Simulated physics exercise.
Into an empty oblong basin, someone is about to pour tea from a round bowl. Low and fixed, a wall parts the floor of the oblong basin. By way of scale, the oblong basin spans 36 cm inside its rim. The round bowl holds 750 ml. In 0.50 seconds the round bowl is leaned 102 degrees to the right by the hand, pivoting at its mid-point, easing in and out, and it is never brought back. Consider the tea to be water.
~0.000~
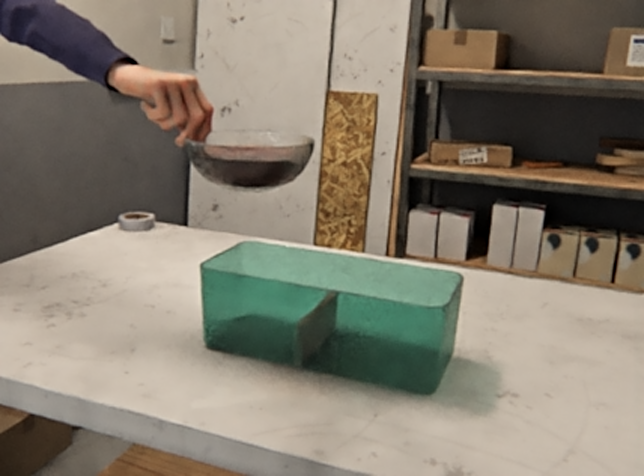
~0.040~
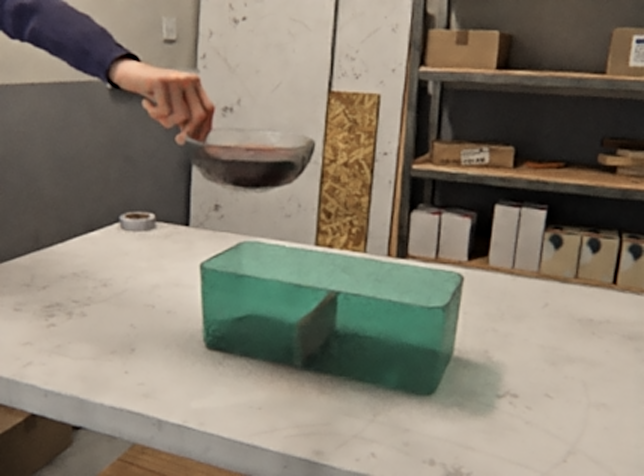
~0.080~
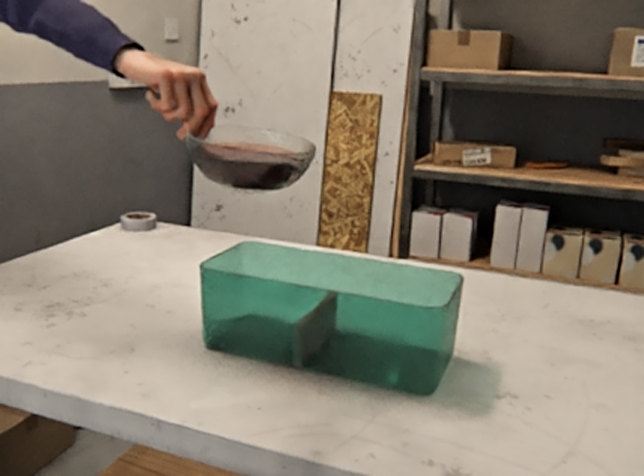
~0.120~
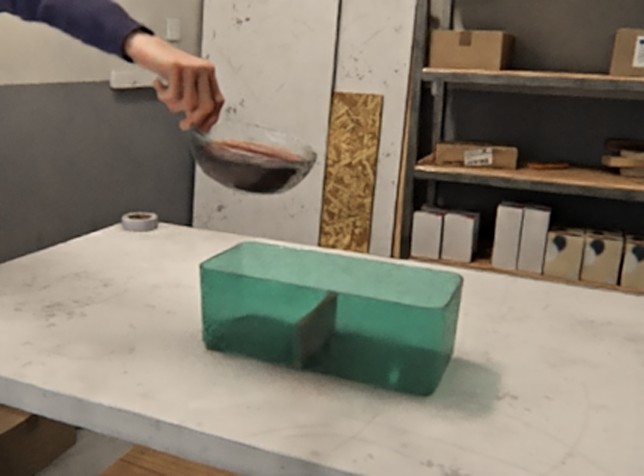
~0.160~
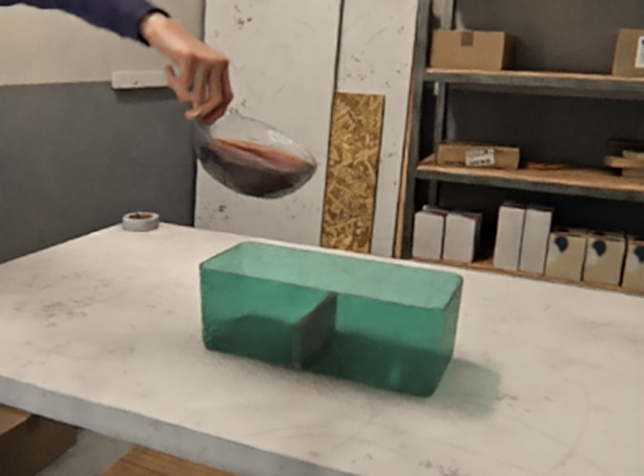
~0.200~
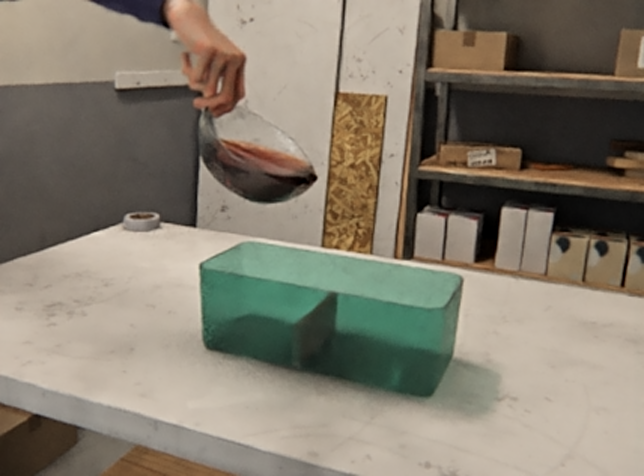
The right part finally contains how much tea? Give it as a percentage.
About 61 in every hundred parts.
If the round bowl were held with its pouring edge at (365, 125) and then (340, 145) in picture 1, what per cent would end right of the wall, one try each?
Respectively 80 and 80 %.
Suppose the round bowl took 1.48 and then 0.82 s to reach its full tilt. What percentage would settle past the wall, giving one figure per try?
80 then 75 %.
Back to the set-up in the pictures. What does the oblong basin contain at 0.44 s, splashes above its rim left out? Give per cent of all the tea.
Near 58 in a hundred.
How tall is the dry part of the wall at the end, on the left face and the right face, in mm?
For the left, around 48 mm; for the right, around 44 mm.
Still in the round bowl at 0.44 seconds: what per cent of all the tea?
At that time about 4 in a hundred parts are still held.
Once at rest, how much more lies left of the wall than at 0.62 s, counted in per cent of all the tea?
I'd put it near 7 percent.
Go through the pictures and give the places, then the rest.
Tilt 0°; pouring edge (309, 145); surface from (202, 148) to (306, 159); the oblong basin's rim runs from (222, 254) to (456, 291); the wall's top is at (318, 309), in the first picture.
Tilt 2°; pouring edge (309, 147); surface from (202, 146) to (306, 160), in the second picture.
Tilt 6°; pouring edge (310, 153); surface from (203, 144) to (306, 163), in the third picture.
Tilt 14°; pouring edge (311, 162); surface from (205, 141) to (307, 167), in the fourth picture.
Tilt 24°; pouring edge (310, 174); surface from (209, 140) to (311, 172), in the fifth picture.
Tilt 35°; pouring edge (308, 187); surface from (214, 141) to (302, 173); 2 per cent is over the edge, in the sixth picture.
Then, 0.44 s in, the tilt is 98° and 4 per cent is still to pour, 8 is left of the wall and 50 right of it.
Then, 0.62 s in, the tilt is 102° and 0 per cent is still to pour, 28 is left of the wall and 65 right of it.
Then, 0.80 s in, the tilt is 102° and 1 per cent is still to pour, 31 is left of the wall and 59 right of it.
Then, 1.00 s in, the tilt is 102° and 0 per cent is still to pour, 35 is left of the wall and 61 right of it.
Finally, 35 per cent lies left of the wall, 61 right of it and 4 outside.
